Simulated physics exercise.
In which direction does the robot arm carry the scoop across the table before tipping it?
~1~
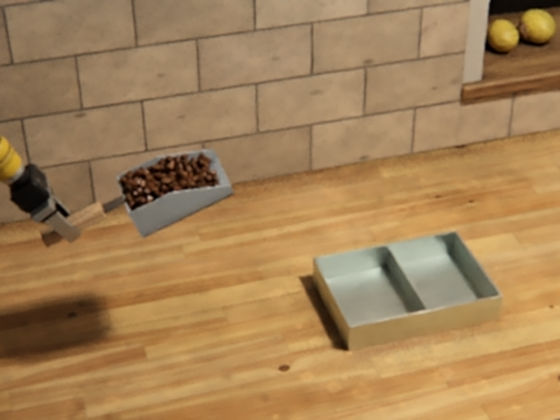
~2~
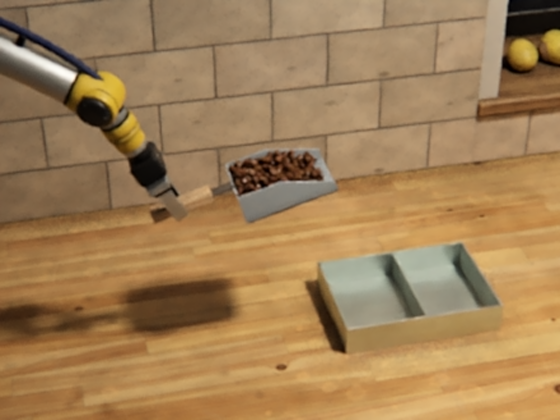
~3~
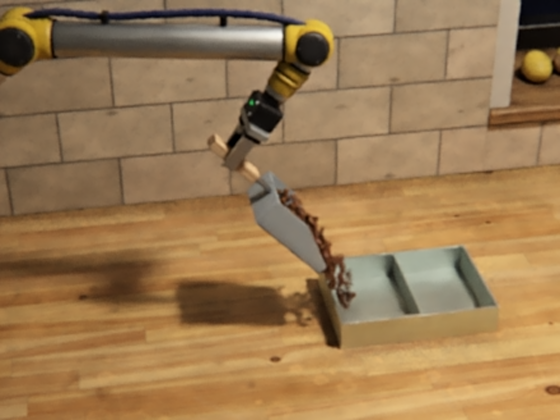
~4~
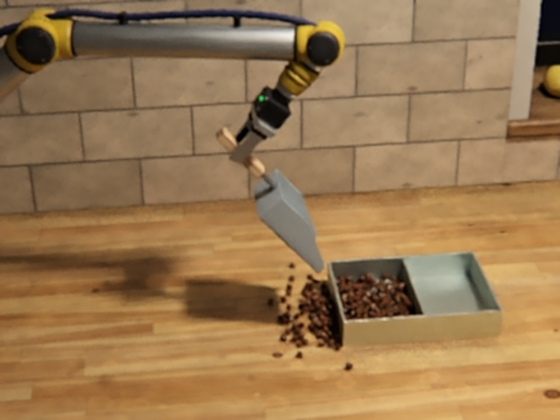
The arm carries the scoop to the right, toward the divided box.
We see a robot arm carry a grey scoop of brown pellets right over a wooden table and tip it steeply beside a divided box, so that most pellets land in the box's left part while others scatter on the table.
